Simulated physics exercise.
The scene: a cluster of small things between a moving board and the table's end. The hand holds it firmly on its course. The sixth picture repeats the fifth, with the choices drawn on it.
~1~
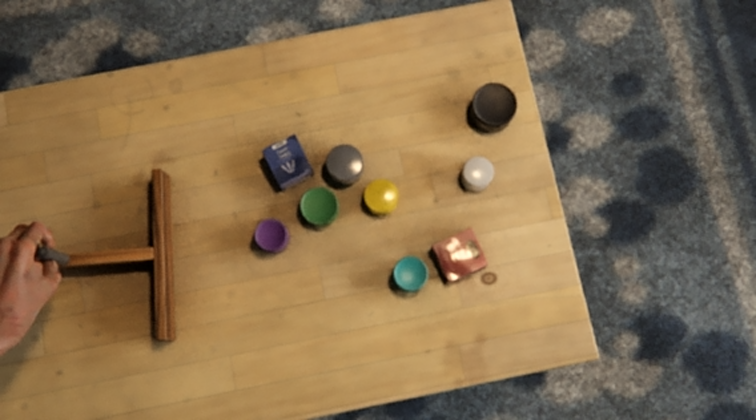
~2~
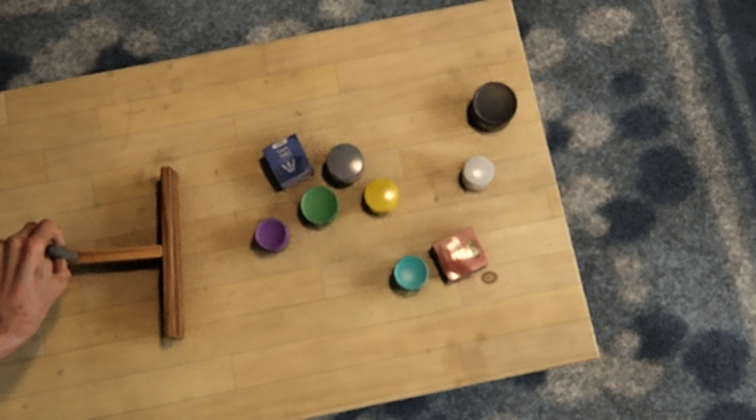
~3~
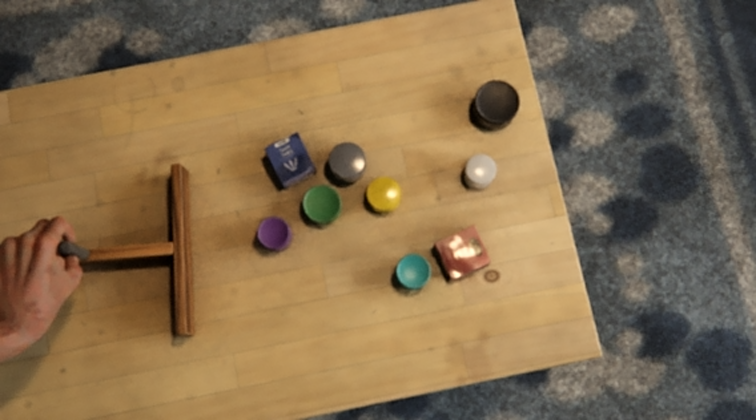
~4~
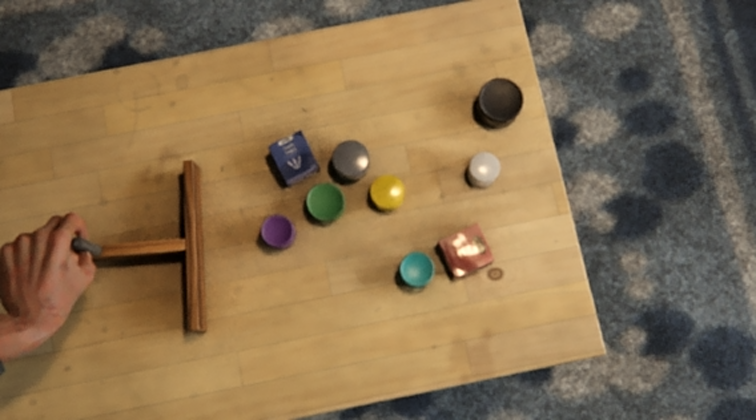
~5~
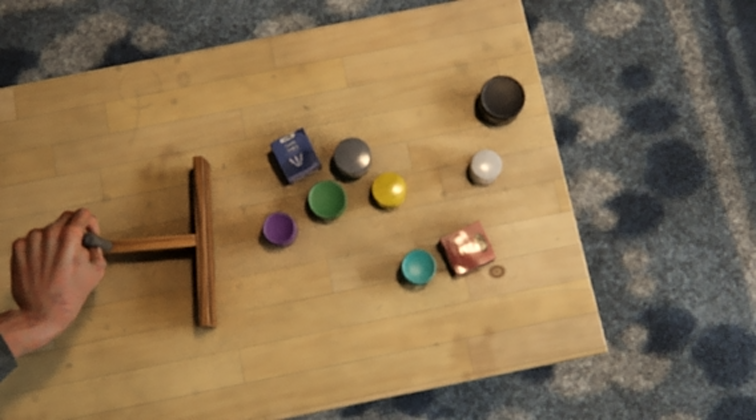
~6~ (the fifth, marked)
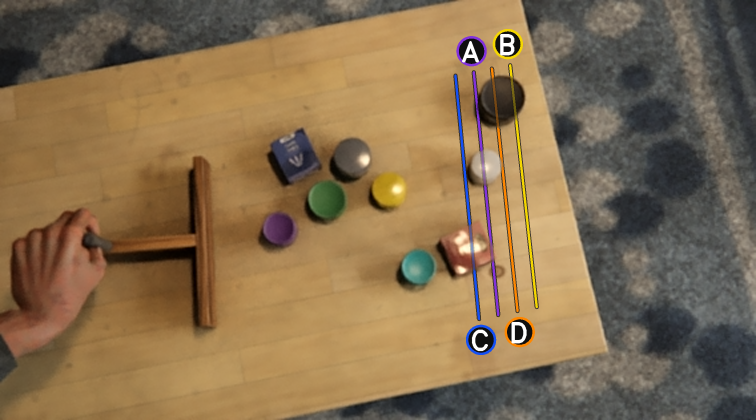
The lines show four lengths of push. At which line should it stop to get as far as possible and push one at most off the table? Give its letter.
No farther than A.
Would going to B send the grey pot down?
Yes.
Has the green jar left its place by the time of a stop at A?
Yes.
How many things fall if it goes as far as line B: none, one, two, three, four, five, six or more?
By then, four.
On the marked copy, A at (486, 190); B at (523, 183); C at (467, 194); D at (504, 187).
Following A. Soon after the start, board (304, 219); blue box (326, 151); grey pot (363, 158).
Later, board (407, 198); white pot (491, 167); grey pot (463, 147).
In the end, board (485, 183); white pot (559, 169); black jar (538, 98); none fallen.
As for the rest, B drops four; C is within the limit but short; D drops two.
